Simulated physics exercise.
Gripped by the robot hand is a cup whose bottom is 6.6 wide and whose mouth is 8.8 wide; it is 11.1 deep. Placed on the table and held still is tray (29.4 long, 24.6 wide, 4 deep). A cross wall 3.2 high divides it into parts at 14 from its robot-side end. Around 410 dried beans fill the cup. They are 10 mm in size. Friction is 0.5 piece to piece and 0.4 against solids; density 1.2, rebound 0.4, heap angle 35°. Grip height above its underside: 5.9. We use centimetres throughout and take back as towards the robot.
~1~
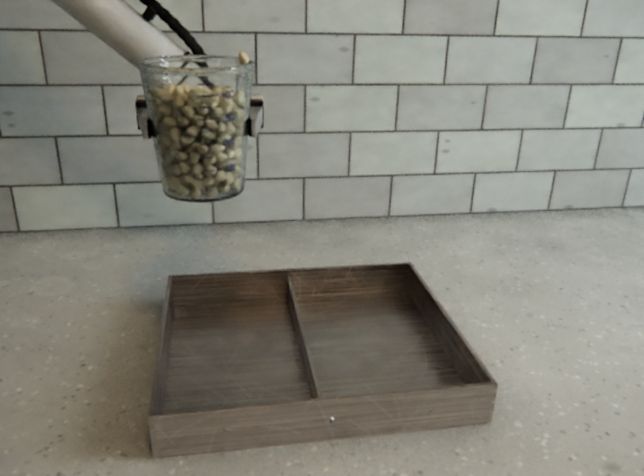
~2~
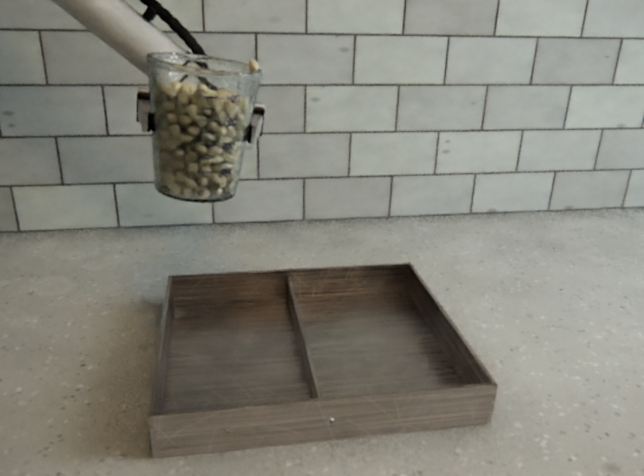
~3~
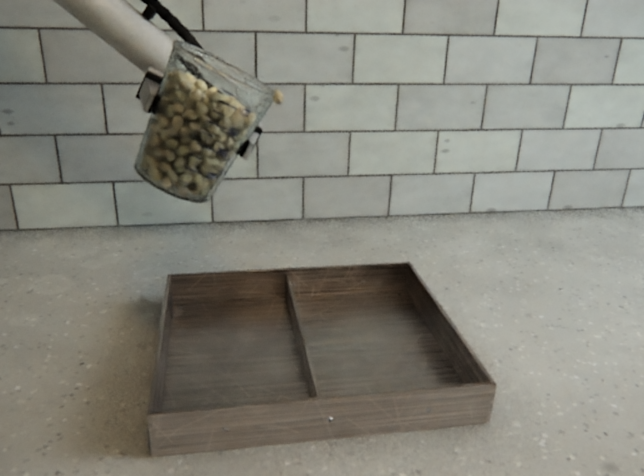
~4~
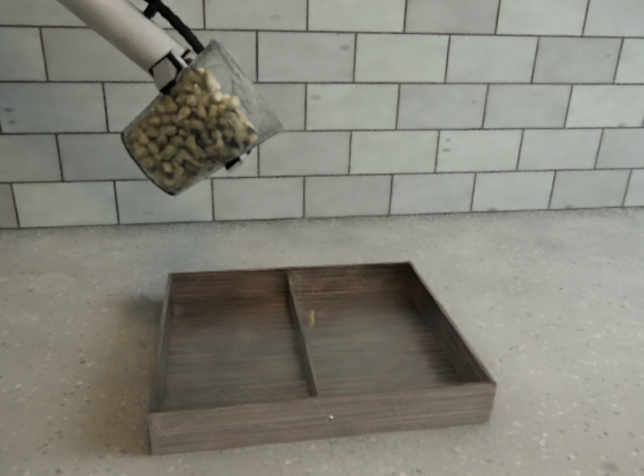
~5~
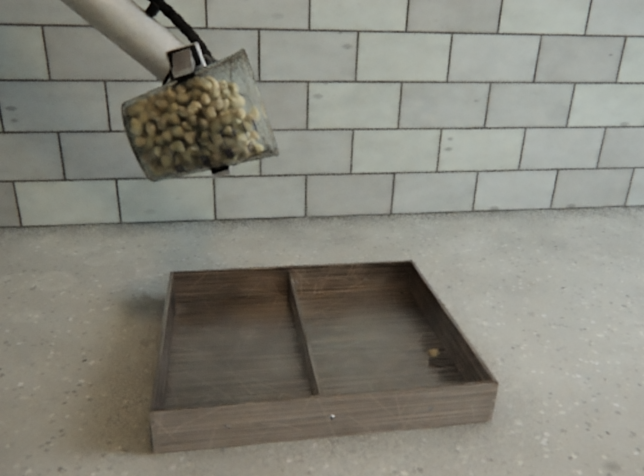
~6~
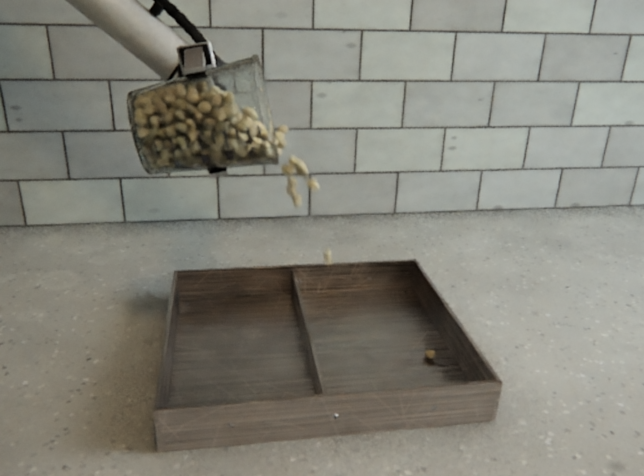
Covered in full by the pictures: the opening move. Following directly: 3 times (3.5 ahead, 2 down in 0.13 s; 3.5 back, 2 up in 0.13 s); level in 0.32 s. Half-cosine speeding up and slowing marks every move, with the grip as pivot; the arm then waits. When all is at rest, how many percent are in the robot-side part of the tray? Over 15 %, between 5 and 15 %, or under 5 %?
Between 5 and 15 %.
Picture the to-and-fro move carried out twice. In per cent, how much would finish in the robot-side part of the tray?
About 10 %.
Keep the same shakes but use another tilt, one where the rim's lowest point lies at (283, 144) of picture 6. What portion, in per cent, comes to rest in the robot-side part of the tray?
5 %.
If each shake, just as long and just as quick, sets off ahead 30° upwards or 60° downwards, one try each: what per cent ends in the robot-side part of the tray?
First try some 10 %, second try some 5 %.
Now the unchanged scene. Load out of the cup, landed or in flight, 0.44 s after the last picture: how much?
About 25 per cent.
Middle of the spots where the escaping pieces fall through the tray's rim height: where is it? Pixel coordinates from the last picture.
I'd say somewhere around (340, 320).
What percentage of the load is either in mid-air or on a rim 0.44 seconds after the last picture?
Some 4 percent.
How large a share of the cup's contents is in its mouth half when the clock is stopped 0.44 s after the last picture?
About 55 percent.
Then, 0.44 s after the last picture, tilted 80° forward, highest piece 25 above the table; 304 in the cup, 78 in the far-side part, 11 in the robot-side part, 15 in flight or on a rim.
Then, 0.88 s after the last picture, tilted 62° forward, highest piece 26 above the table; 229 in the cup, 130 in the far-side part, 33 in the robot-side part, 16 in flight or on a rim.
Then, 1.30 s after the last picture, level, highest piece 26 above the table; 226 in the cup, 143 in the far-side part, 39 in the robot-side part.
Then, 2.35 s after the last picture, level, highest piece 26 above the table; 226 in the cup, 143 in the far-side part, 39 in the robot-side part.
Final count, 226 in the cup, 143 in the far-side part, 39 in the robot-side part. That is 10 % in the robot-side part of the tray.
